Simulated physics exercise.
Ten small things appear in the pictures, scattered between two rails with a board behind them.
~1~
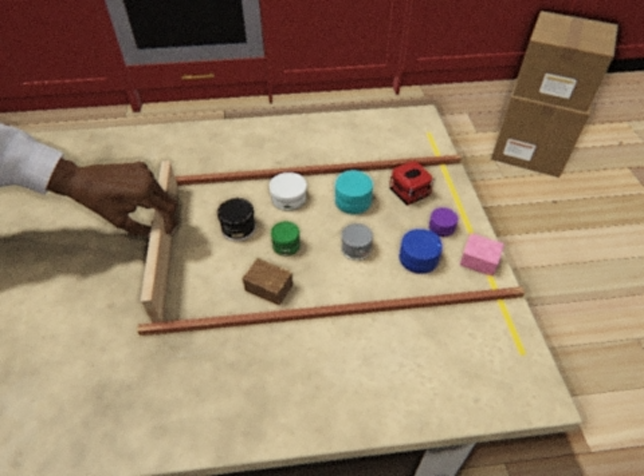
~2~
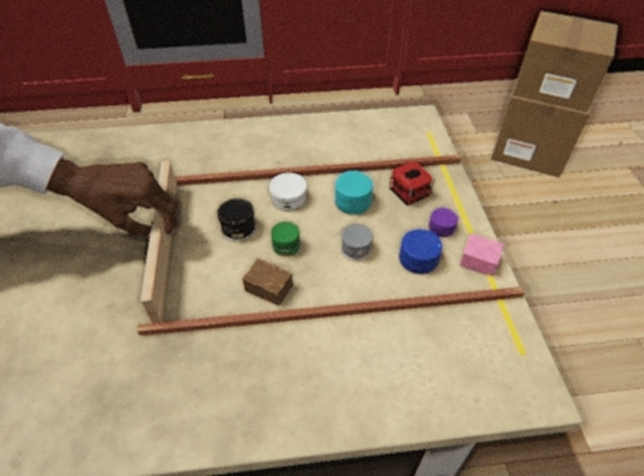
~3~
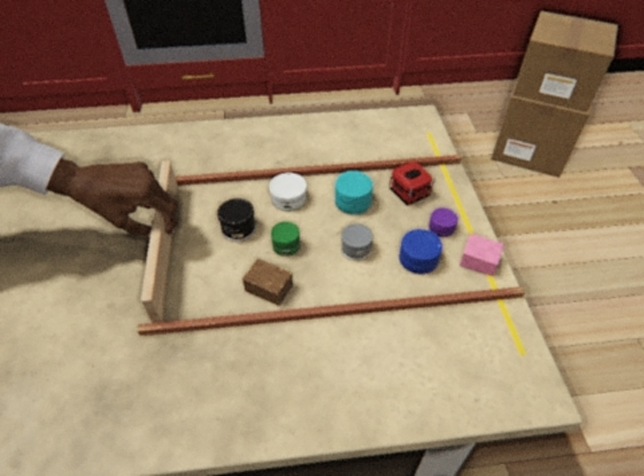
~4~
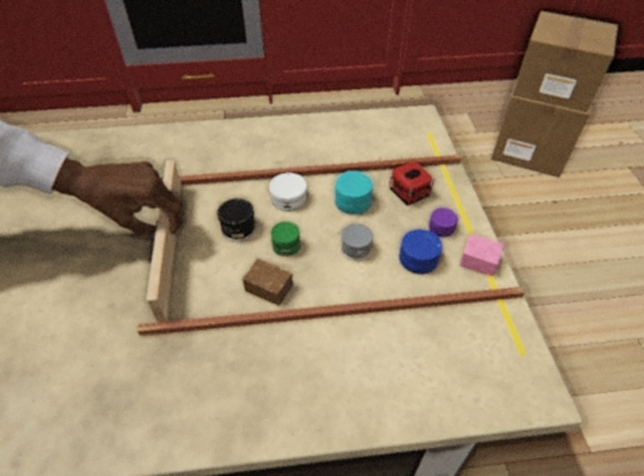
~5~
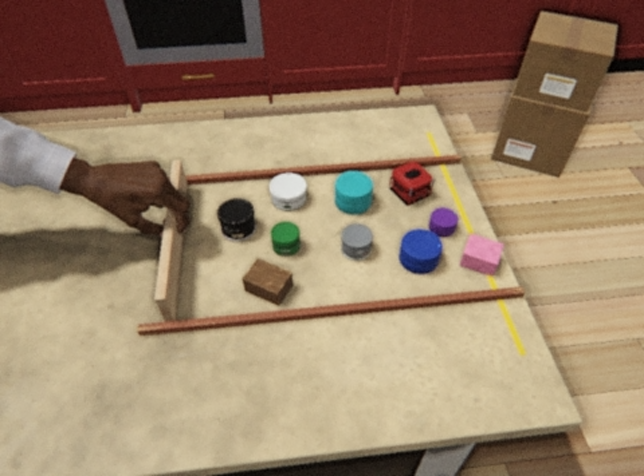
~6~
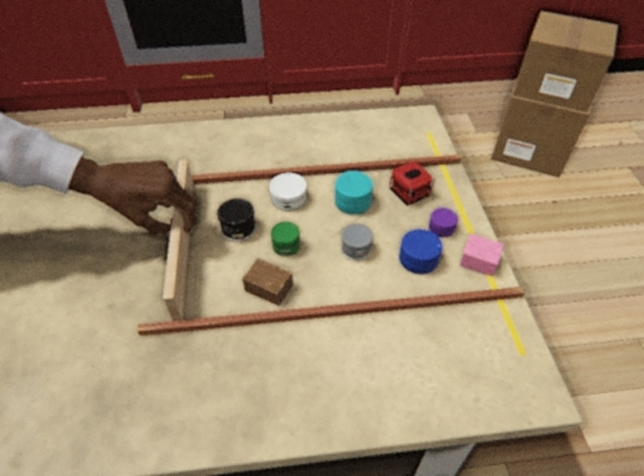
The clip shows ten small objects scattered between two rails on a countertop, with a hand holding a wooden board at the left; the board stays nearly still, then the hand slides it slightly right while the objects remain in place.
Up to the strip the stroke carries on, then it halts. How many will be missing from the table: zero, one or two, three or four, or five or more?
Mind you, the pieces that take the plunge come to five or more.
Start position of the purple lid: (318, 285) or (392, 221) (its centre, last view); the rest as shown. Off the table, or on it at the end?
One after the other: It keeps its spot; it ends up falling.
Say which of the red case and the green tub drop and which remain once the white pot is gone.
So the red case goes off the edge and the green tub is still there.
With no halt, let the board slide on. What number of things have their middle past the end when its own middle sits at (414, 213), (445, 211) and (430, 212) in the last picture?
Taking the places in turn, the counts are 1, 4 and 1.
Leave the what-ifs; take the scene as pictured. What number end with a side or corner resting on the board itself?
The figure is 4.
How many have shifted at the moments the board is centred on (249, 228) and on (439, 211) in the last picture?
Counts: 2 and 10.
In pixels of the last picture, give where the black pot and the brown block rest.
The black pot at (480, 199), the brown block at (508, 255).
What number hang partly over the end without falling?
The number overhanging is 4.
A little later, none off yet; pink block at rest near (482, 255); purple lid at rest near (443, 223); red case at rest near (411, 183).
When it is over, the number that fall off is five or more; down, grey tin, turquoise lid, blue lid, red case, purple lid and pink block.
